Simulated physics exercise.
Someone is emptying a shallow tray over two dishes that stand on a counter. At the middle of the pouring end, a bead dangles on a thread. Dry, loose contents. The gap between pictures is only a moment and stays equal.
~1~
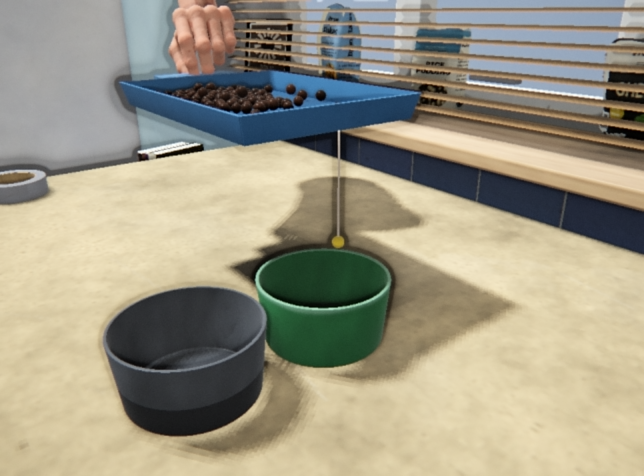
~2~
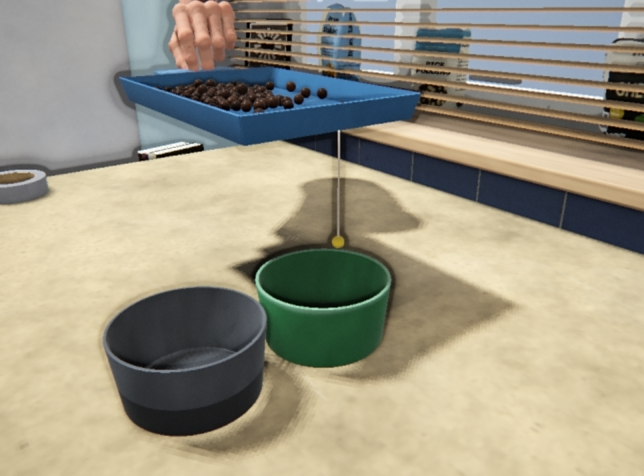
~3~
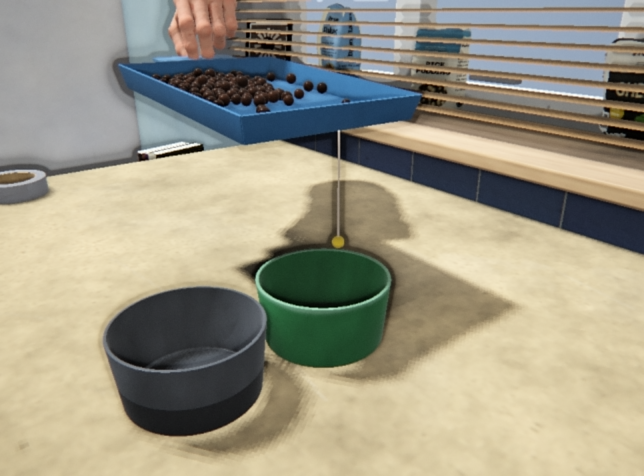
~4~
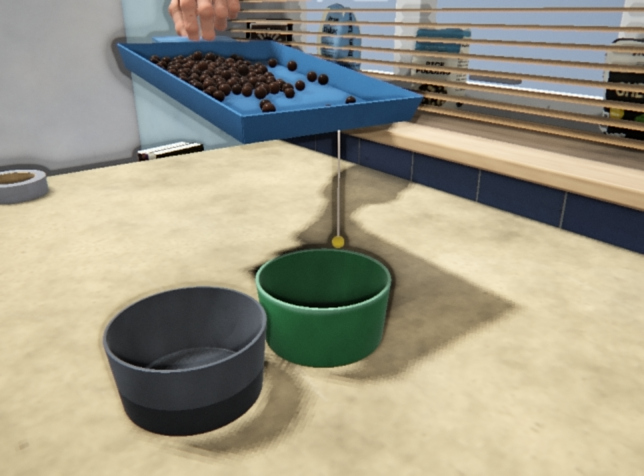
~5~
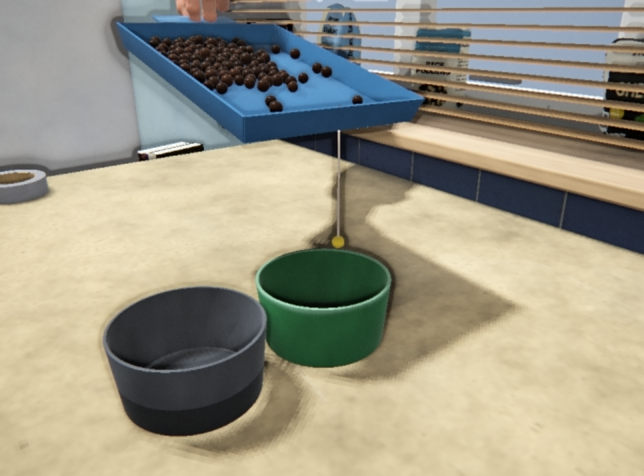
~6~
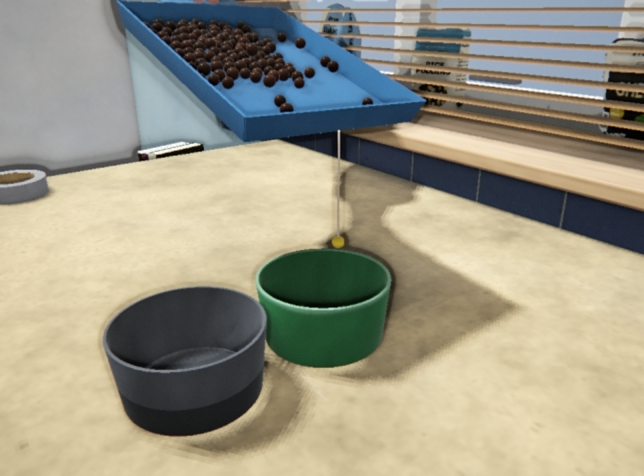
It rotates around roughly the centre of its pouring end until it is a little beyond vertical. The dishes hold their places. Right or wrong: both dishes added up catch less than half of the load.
Right, they catch less than half.
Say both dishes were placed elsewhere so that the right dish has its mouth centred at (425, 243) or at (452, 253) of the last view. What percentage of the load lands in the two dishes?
About 70 per cent first, then about 90 per cent.
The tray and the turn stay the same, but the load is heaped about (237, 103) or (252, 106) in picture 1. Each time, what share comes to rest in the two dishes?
First try 30 %, second try 30 %.
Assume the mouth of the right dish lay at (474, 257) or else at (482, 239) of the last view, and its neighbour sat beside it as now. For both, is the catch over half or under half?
In the first position past half, in the second past half.
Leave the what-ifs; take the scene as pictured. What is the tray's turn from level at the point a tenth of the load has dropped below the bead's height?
Roughly 60 degrees from level.
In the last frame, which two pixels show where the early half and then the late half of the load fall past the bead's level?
It goes through near (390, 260) first, then near (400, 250).
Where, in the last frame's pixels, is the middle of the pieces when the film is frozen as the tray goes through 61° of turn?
Look around (349, 113) in the last picture.
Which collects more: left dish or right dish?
I'd say more ends in the right-side one.
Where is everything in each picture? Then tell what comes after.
In the first picture, corners of the pouring end at (242, 114) and (412, 93), level; middle of the load at (220, 99), chocolate balls; left dish at (227, 390); right dish at (367, 328); bead on its thread at (338, 242).
In the second picture, corners of the pouring end at (243, 114) and (412, 93), level; middle of the load at (220, 96).
In the third picture, corners of the pouring end at (244, 114) and (413, 94), tipped barely, level across its low end; middle of the load at (220, 89), a small part on the move.
In the fourth picture, corners of the pouring end at (245, 113) and (415, 95), tipped a little, level across its low end; middle of the load at (220, 76), a small part on the move.
In the fifth picture, corners of the pouring end at (247, 113) and (416, 96), tipped a little, level across its low end; middle of the load at (222, 63), a small part on the move.
In the sixth picture, corners of the pouring end at (248, 113) and (417, 98), tipped clearly, level across its low end; middle of the load at (226, 51), nearly all on the move; left dish at (227, 390); right dish at (367, 328).
Soon, tray tipped steeply; most on the tray; a stray few in the right dish; a small part outside both; a small part in the air.
A while on, tray tipped right over; about a quarter on the tray; about a quarter in the right dish; about a third outside both; about a quarter in the air.
Towards the end, tray tipped past a quarter turn; about a third in the right dish; about two thirds outside both.
Finally, tray tipped past a quarter turn; none in the left dish; about a third in the right dish; about two thirds outside both.
